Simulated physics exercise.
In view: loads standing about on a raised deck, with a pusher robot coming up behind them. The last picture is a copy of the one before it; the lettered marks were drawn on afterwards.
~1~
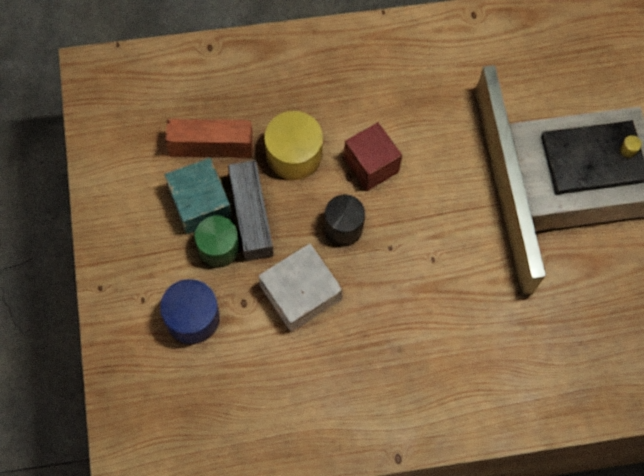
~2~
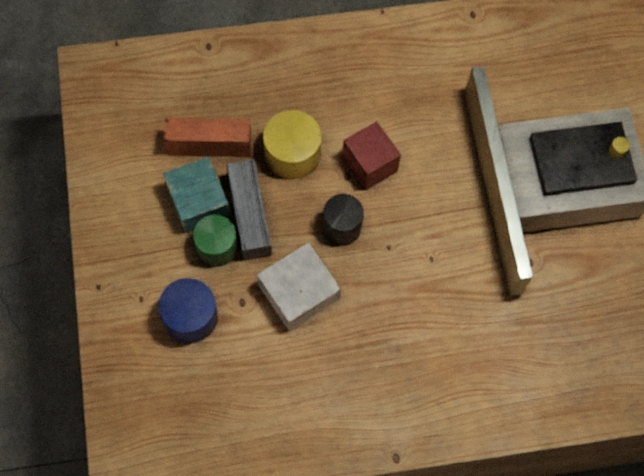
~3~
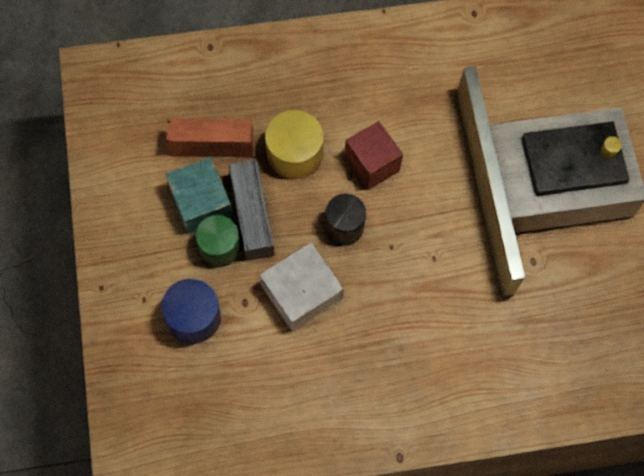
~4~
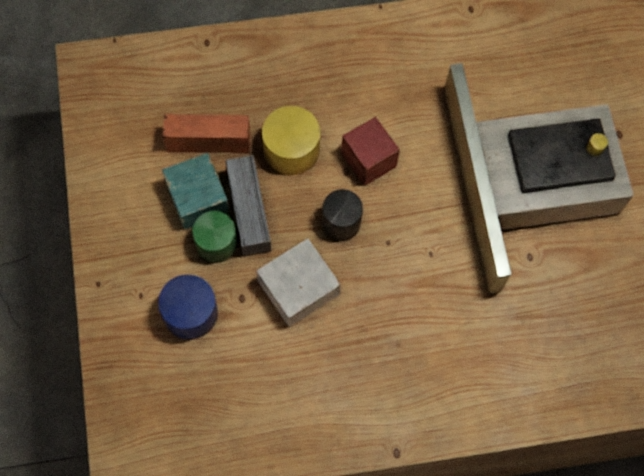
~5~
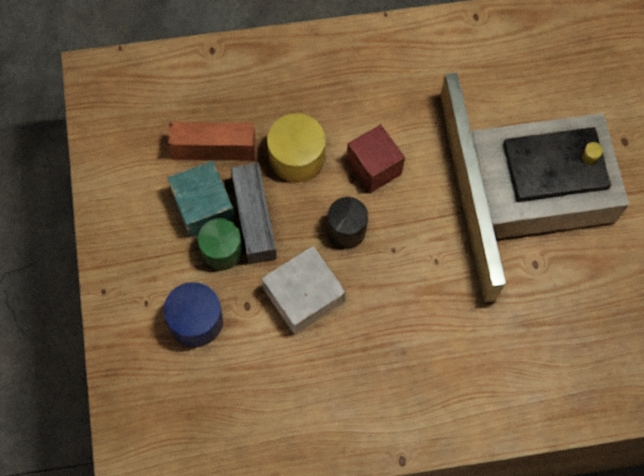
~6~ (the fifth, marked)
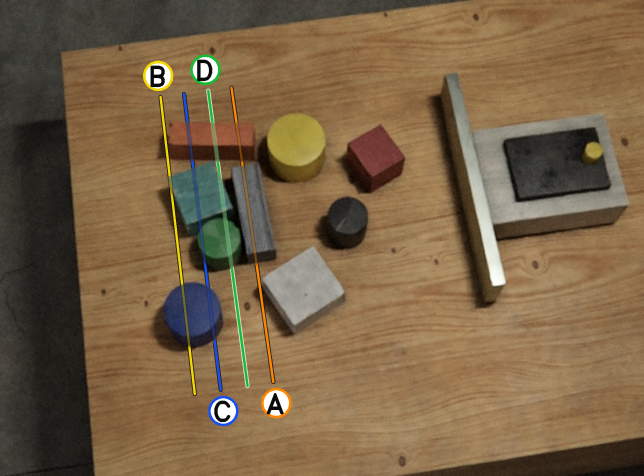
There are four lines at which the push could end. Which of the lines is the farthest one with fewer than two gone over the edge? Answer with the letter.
B.
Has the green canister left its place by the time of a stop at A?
Yes.
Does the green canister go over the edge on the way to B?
By then, no.
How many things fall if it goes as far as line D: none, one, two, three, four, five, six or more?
By then, none.
On the copy, A at (251, 227); B at (177, 238); C at (201, 234); D at (227, 231).
On B. First, robot (443, 179); yellow canister (280, 151); red crate (330, 161).
Then, robot (336, 194); orange bar (120, 123); turquoise crate (136, 234).
Finally, robot (255, 205); turquoise crate (80, 243); blue canister (95, 337); none fallen.
By contrast, A is within the limit but short; C is within the limit but short; D is within the limit but short.
